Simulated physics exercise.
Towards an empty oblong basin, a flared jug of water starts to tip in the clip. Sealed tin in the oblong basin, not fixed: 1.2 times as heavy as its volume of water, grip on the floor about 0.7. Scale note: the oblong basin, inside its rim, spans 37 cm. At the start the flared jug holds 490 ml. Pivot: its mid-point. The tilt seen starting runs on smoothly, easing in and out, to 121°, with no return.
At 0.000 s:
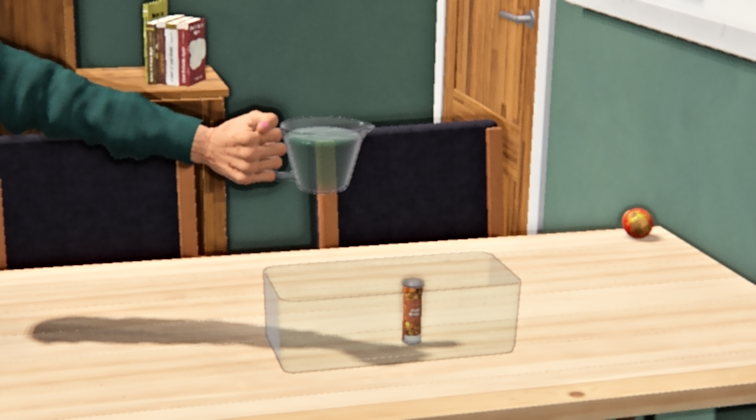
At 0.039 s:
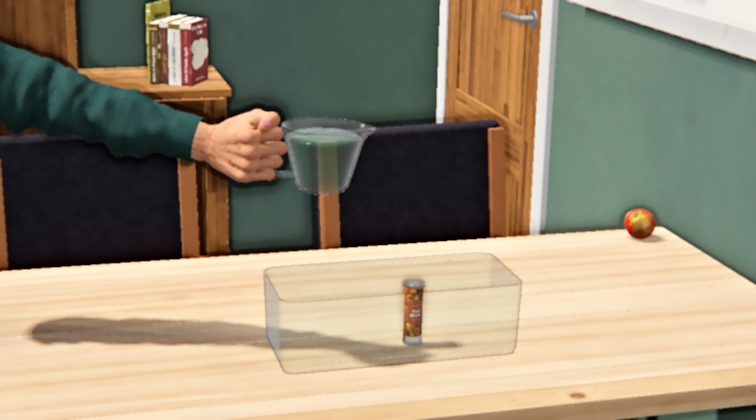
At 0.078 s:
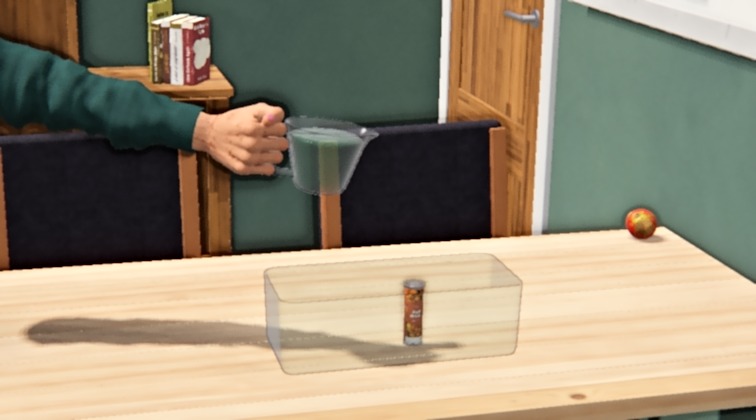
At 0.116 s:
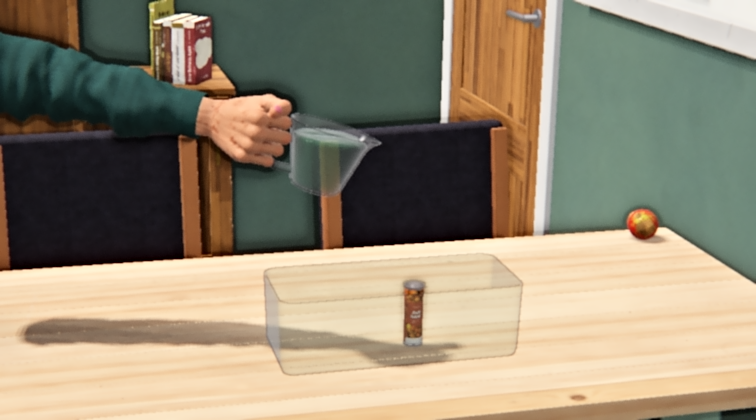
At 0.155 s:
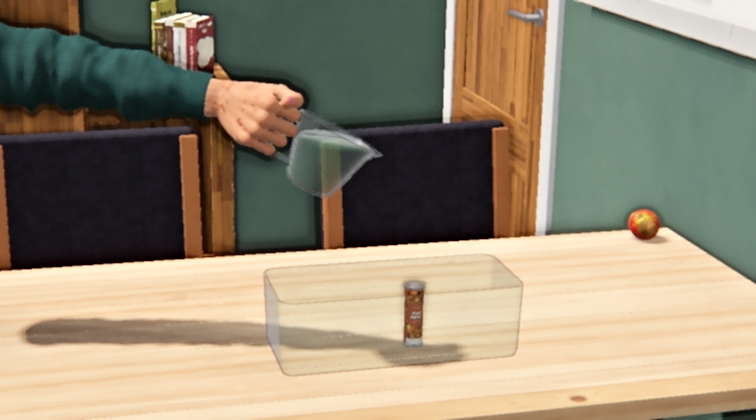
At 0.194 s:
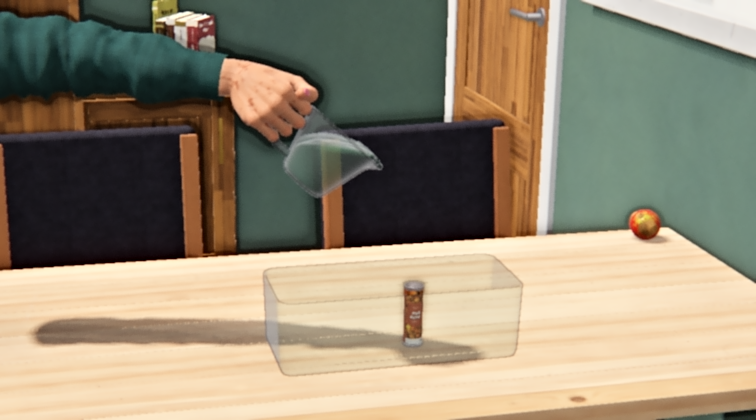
A hand in a green sleeve steadily tilting a clear jug of water rightward above a transparent basin holding a small tin.
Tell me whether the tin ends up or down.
It tumbles.
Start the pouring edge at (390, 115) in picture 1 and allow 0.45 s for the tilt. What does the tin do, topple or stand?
Then the tin comes down.
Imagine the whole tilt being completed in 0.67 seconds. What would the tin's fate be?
Tips over.
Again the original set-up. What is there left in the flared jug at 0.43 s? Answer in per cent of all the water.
Roughly 14 %.
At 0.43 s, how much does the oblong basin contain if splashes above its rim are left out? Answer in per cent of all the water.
Estimate - around 42 in a hundred parts.
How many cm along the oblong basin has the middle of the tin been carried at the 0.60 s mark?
Around 2 centimetres.
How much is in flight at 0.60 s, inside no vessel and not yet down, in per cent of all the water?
Near 5 percent.
After 0.43 s the tilt is 118° and 13 per cent is still to pour; the tin stands where it began.
After 0.60 s the tilt is 121° and 0 per cent is still to pour; the tin leans 14°.
After 0.78 s the tilt is 121° and 0 per cent is still to pour; the tin lies on its side.
After 0.98 s the tilt is 121° and 0 per cent is still to pour; the tin lies on its side.
In the end the tin lies on its side.
